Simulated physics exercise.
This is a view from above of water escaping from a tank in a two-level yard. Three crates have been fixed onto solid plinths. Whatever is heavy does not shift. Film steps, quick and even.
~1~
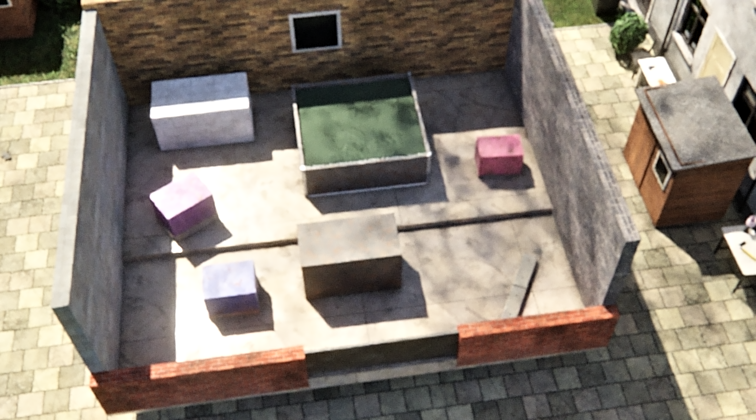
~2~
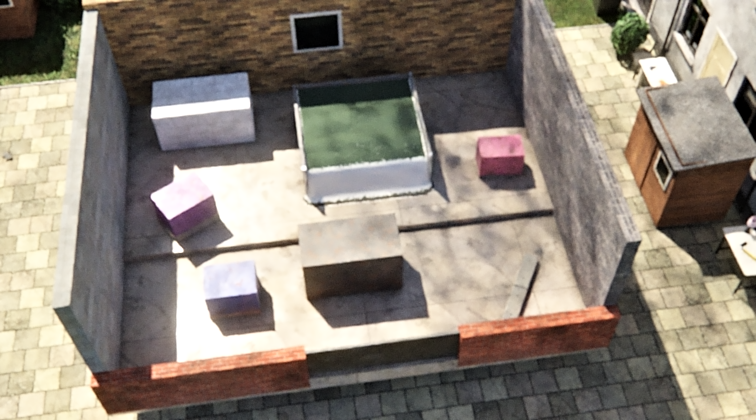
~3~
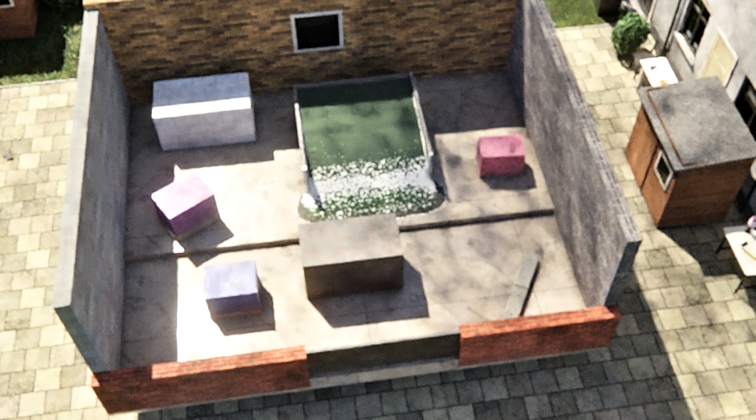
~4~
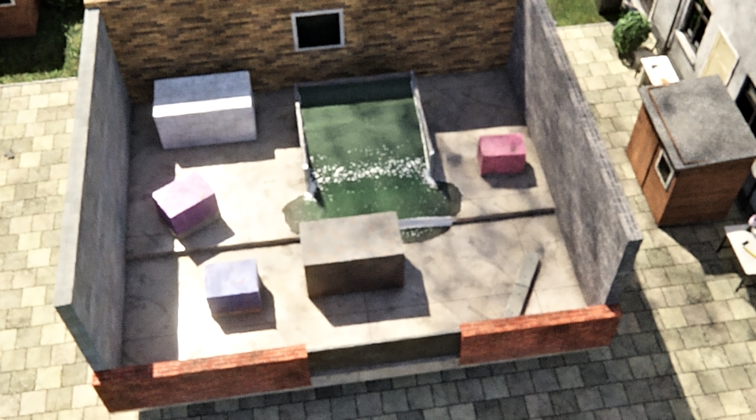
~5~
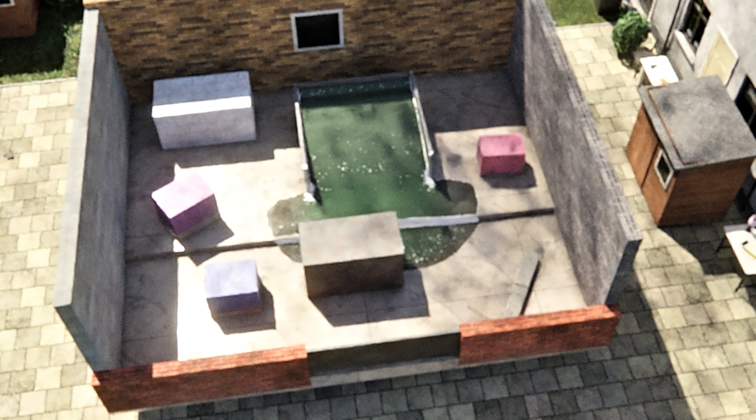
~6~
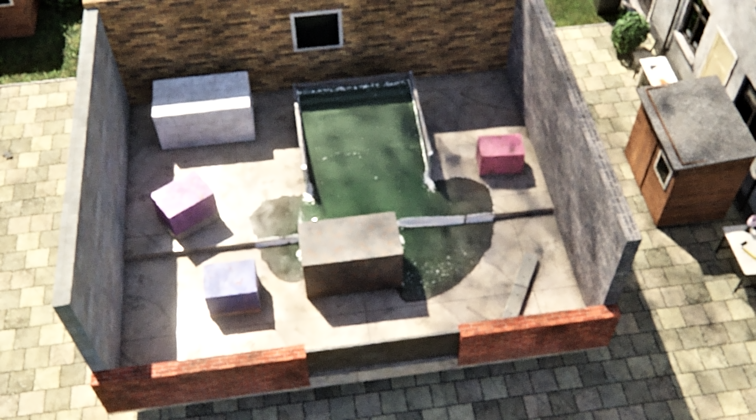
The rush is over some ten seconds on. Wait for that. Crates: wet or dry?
The purple crate is not flooded; the pink crate is flooded; the blue crate is flooded.
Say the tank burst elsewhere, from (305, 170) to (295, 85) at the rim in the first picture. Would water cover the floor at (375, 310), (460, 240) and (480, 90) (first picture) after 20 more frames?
Going through them in turn: Still unsoaked, then still unsoaked, then reached by the flood.
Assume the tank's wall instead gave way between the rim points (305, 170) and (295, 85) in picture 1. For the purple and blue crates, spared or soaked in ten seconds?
So the purple goes wet while the blue goes wet.
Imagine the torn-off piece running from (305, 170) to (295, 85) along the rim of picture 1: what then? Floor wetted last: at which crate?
I say the pink crate.
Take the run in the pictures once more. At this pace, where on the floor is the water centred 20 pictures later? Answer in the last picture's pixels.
I'd mark it close to (377, 252).
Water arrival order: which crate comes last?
I think it's the one in purple.
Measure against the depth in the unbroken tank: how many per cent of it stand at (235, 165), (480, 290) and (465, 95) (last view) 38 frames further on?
Readings in sequence: 4, 25, 2 percent.
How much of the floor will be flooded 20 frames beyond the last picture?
Close to 60 %.
A moment on, water covers 25 % of the floor; the purple crate not reached, the pink crate water round its plinth, the blue crate water round its plinth.
Next, water covers 45 % of the floor; the purple crate water round its plinth, the pink crate water round its plinth, the blue crate water round its plinth.
Then, water covers 60 % of the floor; the purple crate water round its plinth, the pink crate water round its plinth, the blue crate water round its plinth.
Later, water covers 80 % of the floor; the purple crate water round its plinth, the pink crate water round its plinth, the blue crate water round its plinth.
In the end, water covers 85 % of the floor; the purple crate stayed above the water, the pink crate was topped, the blue crate was topped.
